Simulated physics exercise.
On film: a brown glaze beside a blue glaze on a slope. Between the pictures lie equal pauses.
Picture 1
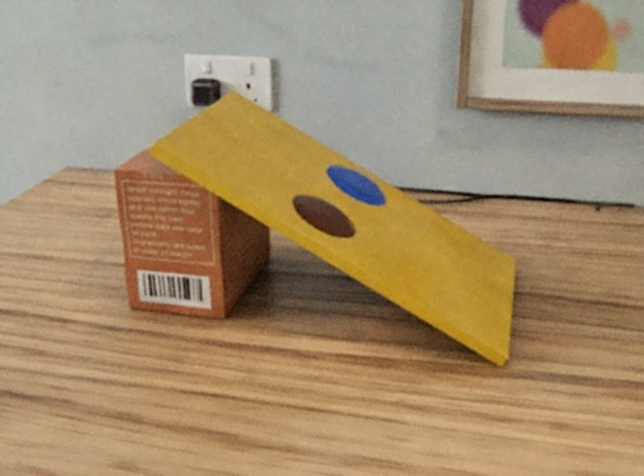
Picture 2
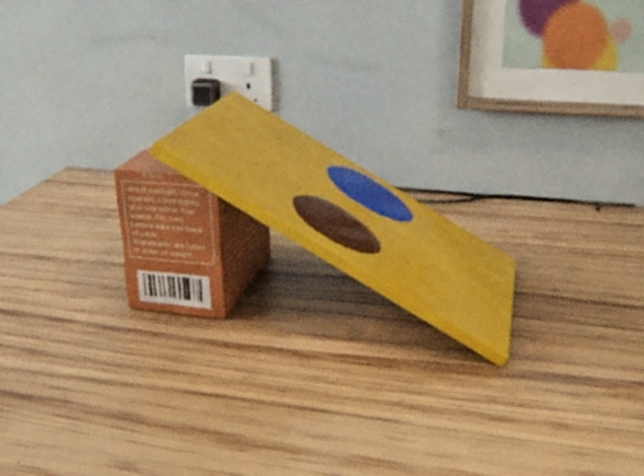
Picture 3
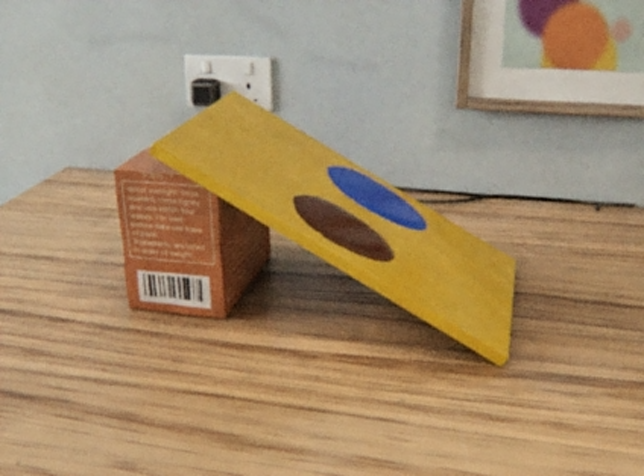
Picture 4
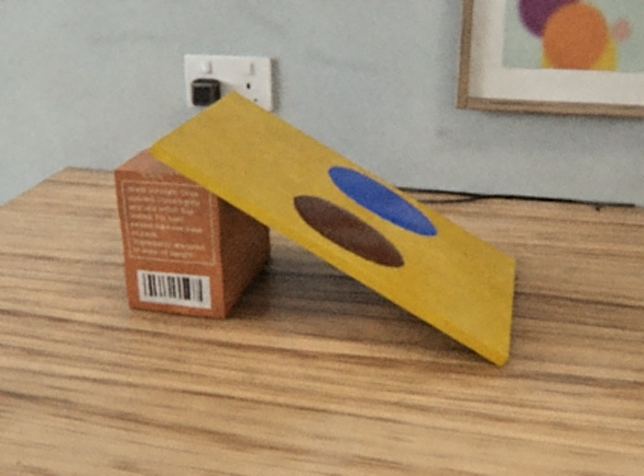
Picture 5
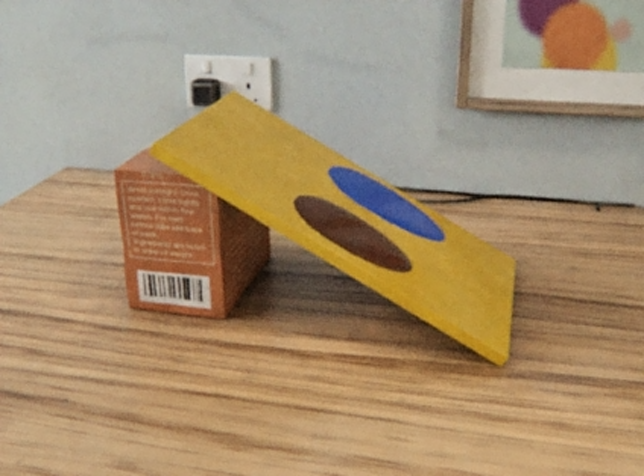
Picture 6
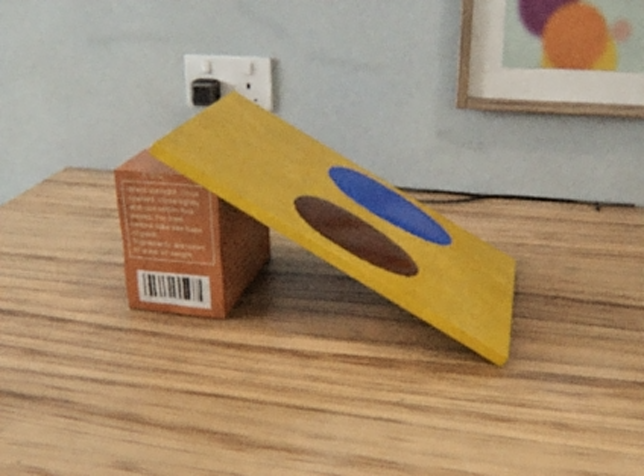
A yellow board slopes down to the right from the top of an orange-brown box with a barcode, on a wooden table seen from the front and slightly above. A blue patch of glaze lies beside a brown one on the board, with a socket, black cable and framed picture behind. Both patches stretch down the slope, quickly at first then more slowly, while the camera stays still.
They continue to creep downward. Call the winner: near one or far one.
Far.
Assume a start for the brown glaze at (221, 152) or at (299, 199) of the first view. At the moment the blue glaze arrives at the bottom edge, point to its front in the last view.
Tip, last view - start 1: (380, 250), start 2: (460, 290).
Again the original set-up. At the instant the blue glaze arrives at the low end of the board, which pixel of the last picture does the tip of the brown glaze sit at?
You'd find the leading point around (473, 304).
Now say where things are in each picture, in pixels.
Tip of the brown glaze half way down; tip of the blue glaze (376, 195) half way down, in the first frame.
Tip of the brown glaze (371, 243) half way down; tip of the blue glaze three quarters of the way down, in the second frame.
Tip of the brown glaze three quarters of the way down; tip of the blue glaze (418, 221) three quarters of the way down, in the third frame.
Tip of the brown glaze (395, 257) three quarters of the way down; tip of the blue glaze three quarters of the way down, in the fourth frame.
Tip of the brown glaze three quarters of the way down; tip of the blue glaze (436, 231) three quarters of the way down, in the fifth frame.
Tip of the brown glaze (411, 267) three quarters of the way down; tip of the blue glaze three quarters of the way down, in the sixth frame.
Shortly, the brown glaze is three quarters of the way down; the blue glaze is close to the edge.
Then, the brown glaze is close to the edge; the blue glaze is close to the edge.
At the finish, the brown glaze is close to the edge; the blue glaze is at the low edge.
